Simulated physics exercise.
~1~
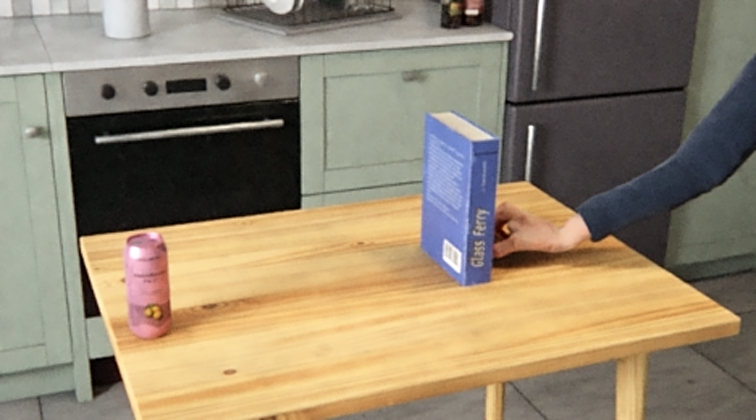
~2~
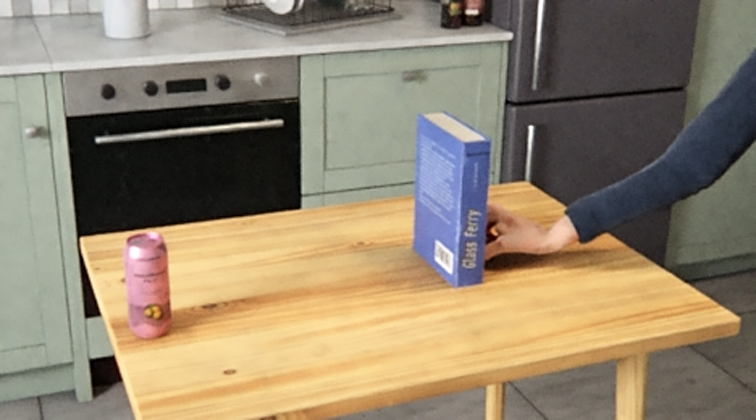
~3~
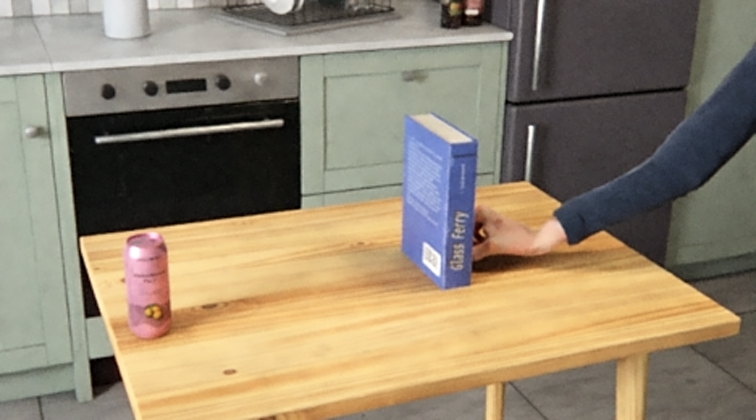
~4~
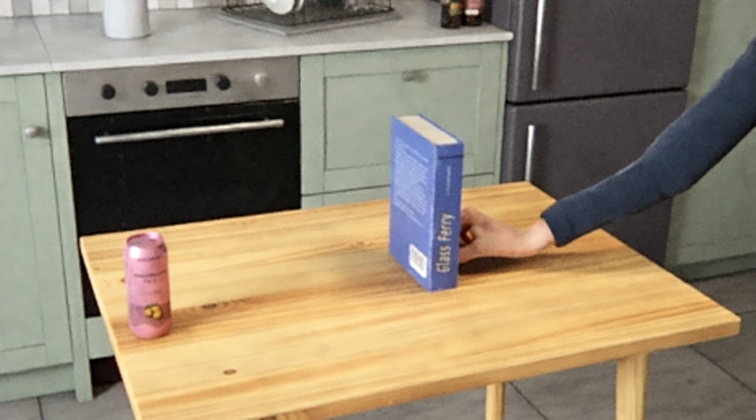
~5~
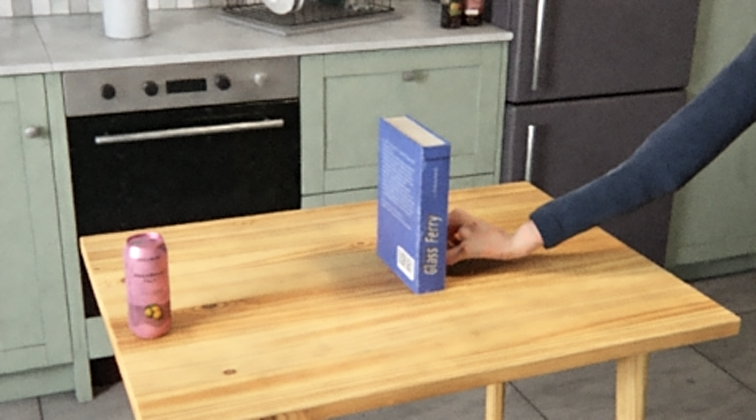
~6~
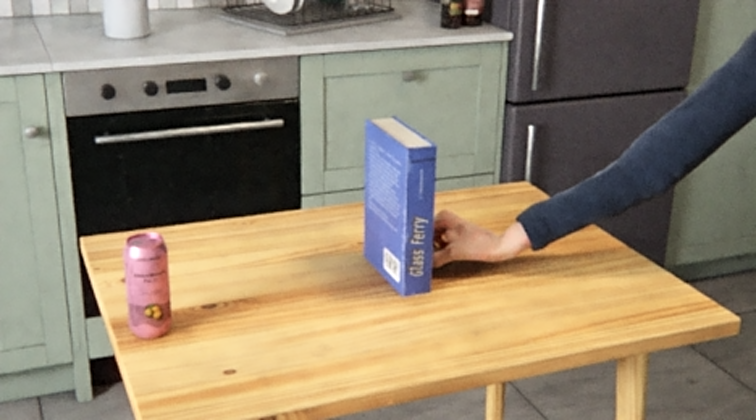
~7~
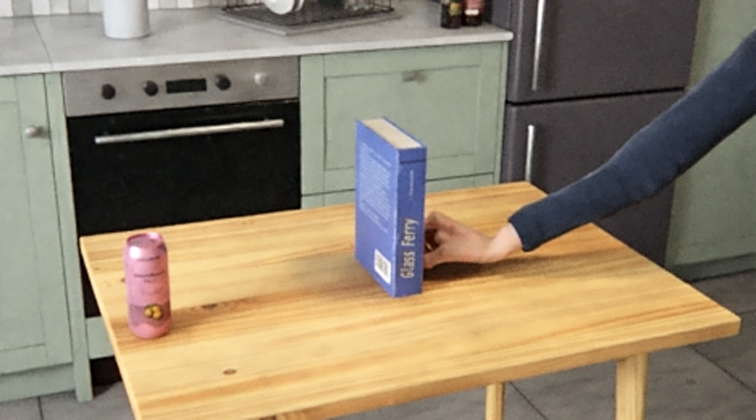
A thick blue book stands upright on a light wooden table in a kitchen with green cabinets, a fingertip touching it from the right. The hand, at the end of a dark blue sleeve, begins to push, and the book slides a little to the left. It keeps sliding left in small, steady steps, the hand following low behind it. A pink can stands near the left side of the table and never moves. At the end the book is still upright, closer to the can but well short of it, with the hand still beside it.
